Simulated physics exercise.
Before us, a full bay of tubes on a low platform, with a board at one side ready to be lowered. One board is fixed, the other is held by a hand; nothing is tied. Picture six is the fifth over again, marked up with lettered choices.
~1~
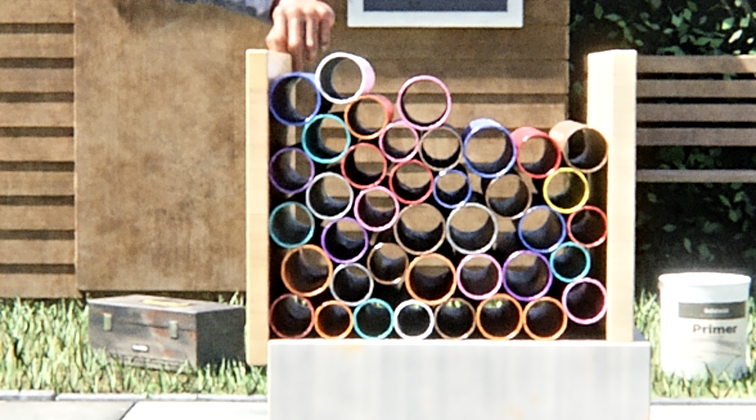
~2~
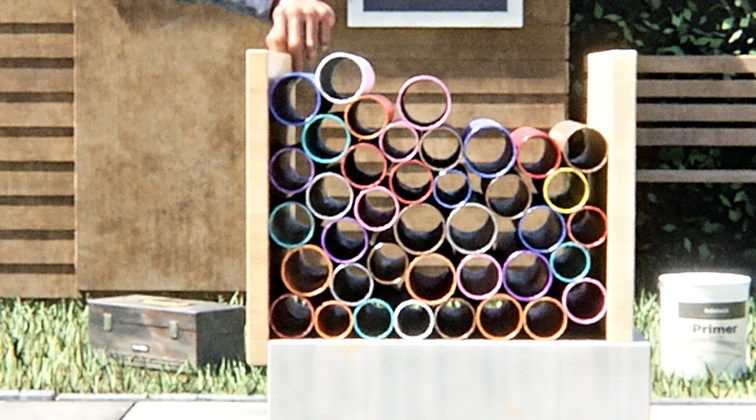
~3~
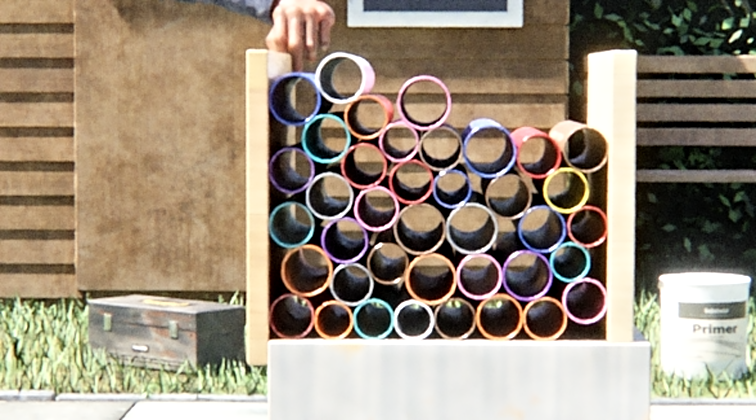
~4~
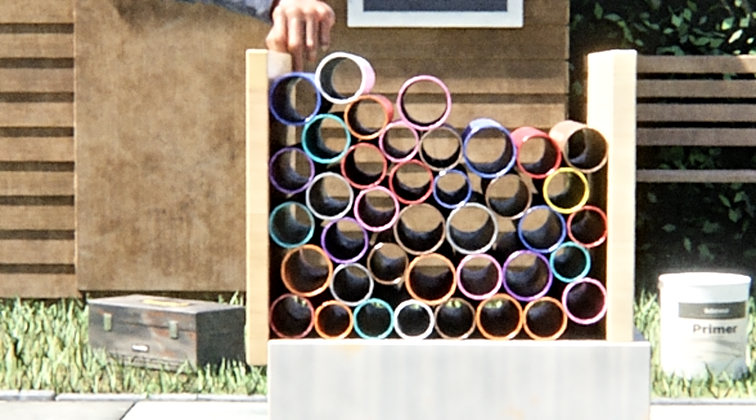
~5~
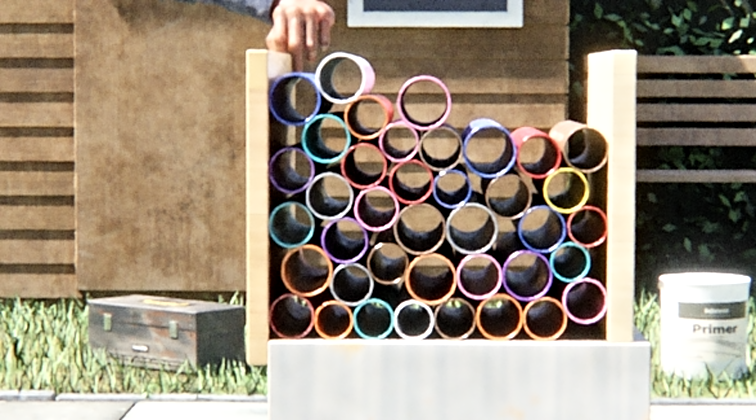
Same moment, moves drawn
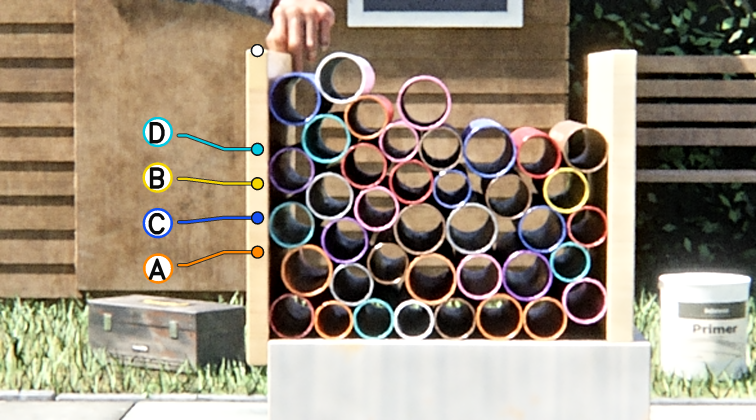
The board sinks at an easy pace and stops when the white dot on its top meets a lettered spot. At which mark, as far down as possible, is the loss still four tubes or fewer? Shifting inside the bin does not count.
At most to B.
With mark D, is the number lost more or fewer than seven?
It loses fewer than seven.
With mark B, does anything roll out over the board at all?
Yes, at B.
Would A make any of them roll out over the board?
At A: Yes.
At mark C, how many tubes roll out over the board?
It comes to five.
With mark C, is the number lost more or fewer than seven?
Fewer than seven.
On the marked copy, A at (258, 252); B at (258, 183); C at (258, 218); D at (258, 149); the white dot at (258, 50).
With B. Early on, top of the board (268, 112).
Further on, top of the board (268, 182).
At the end, top of the board (268, 184), two out over the board.
As for the rest, A more than four out over the board; C five out over the board; D none out over the board.
